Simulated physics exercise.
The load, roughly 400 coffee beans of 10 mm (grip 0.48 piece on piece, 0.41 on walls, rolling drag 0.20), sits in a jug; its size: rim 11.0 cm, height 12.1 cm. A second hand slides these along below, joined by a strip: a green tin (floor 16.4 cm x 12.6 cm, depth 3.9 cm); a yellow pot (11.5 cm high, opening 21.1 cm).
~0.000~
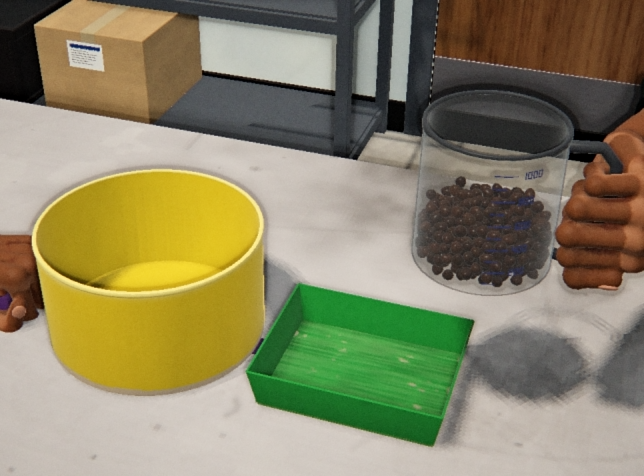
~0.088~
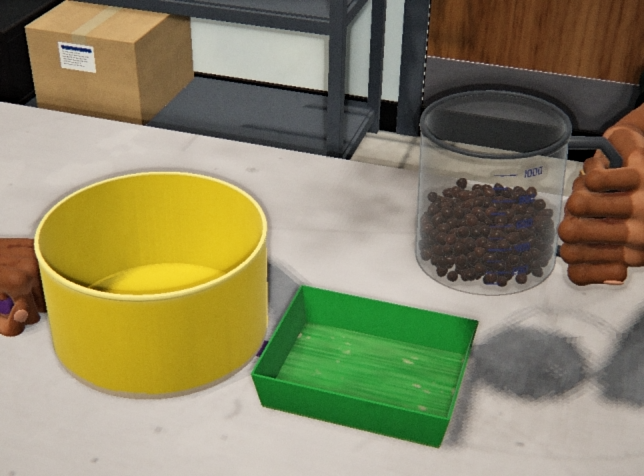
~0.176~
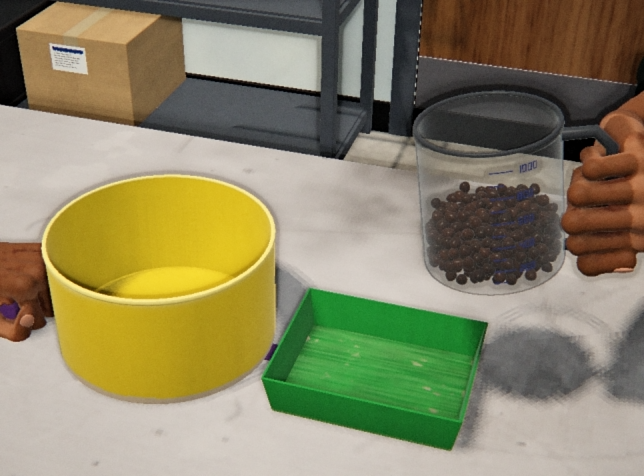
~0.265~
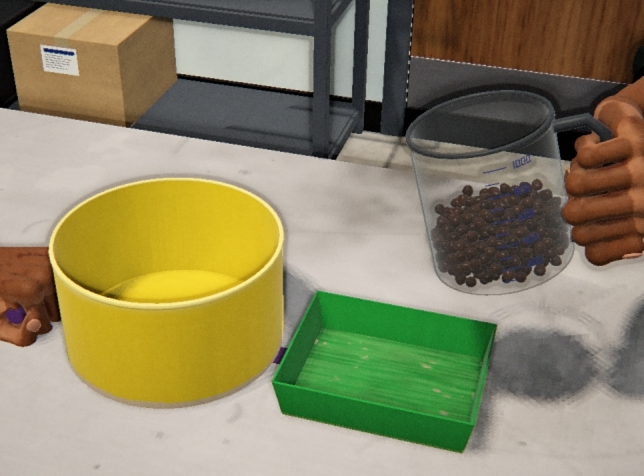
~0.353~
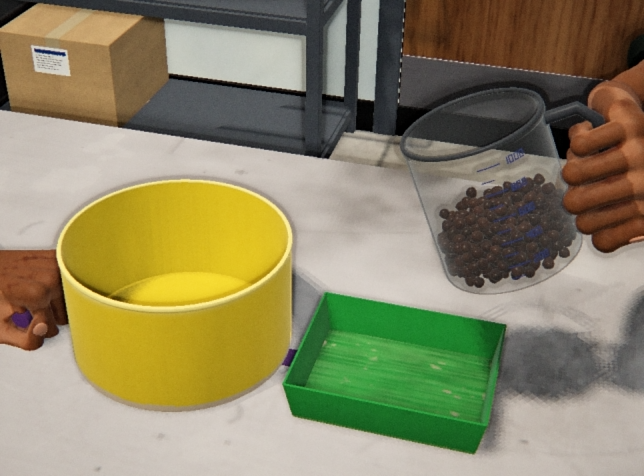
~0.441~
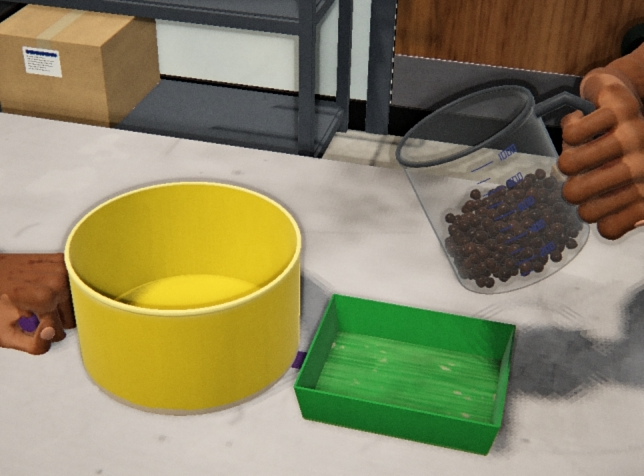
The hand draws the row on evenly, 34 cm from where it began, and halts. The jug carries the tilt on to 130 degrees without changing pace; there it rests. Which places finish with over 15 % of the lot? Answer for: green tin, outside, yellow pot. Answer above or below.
Green tin: Below, outside: Below, yellow pot: Above.
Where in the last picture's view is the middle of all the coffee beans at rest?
Near (503, 392).
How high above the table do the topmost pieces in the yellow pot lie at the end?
About 2.5 cm.
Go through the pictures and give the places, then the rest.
In the first frame, jug at (490, 180); tilt 0 degrees; dishes slid 0.0 cm; lip at (427, 112); top of the load at (455, 190); green tin at (364, 345); yellow pot at (149, 225).
In the second frame, jug at (491, 179); tilt 2 degrees; dishes slid 0.4 cm; lip at (425, 115); top of the load at (456, 191).
In the third frame, jug at (490, 178); tilt 9 degrees; dishes slid 1.3 cm; low side left; lip at (417, 122); top of the load at (491, 191).
In the fourth frame, jug at (488, 176); tilt 16 degrees; dishes slid 2.2 cm; low side left; lip at (410, 130); top of the load at (468, 190).
In the fifth frame, jug at (486, 173); tilt 23 degrees; dishes slid 3.1 cm; low side left; lip at (404, 138); top of the load at (519, 188).
In the sixth frame, jug at (484, 171); tilt 29 degrees; dishes slid 4.0 cm; low side left; lip at (400, 147); top of the load at (548, 183); green tin at (410, 355); yellow pot at (184, 240). It turns about 75 degrees a second.
After 1.45 s, tilt 107 degrees; jug 100 %; middle of all pieces on or above the table near (518, 217).
After 2.28 s, tilt 130 degrees; yellow pot 90 %, green tin 5 %, outside 5 %; middle of all pieces on or above the table near (391, 370).
After 3.05 s, tilt 130 degrees; yellow pot 90 %, green tin 5 %, outside 5 %; middle of all pieces on or above the table near (473, 386).
After 3.79 s, tilt 130 degrees; yellow pot 90 %, green tin 5 %, outside 5 %; middle of all pieces on or above the table near (510, 393).
In the end, at 4.0 s, jug 0 %, yellow pot 90 %, green tin 5 %, outside 5 %.
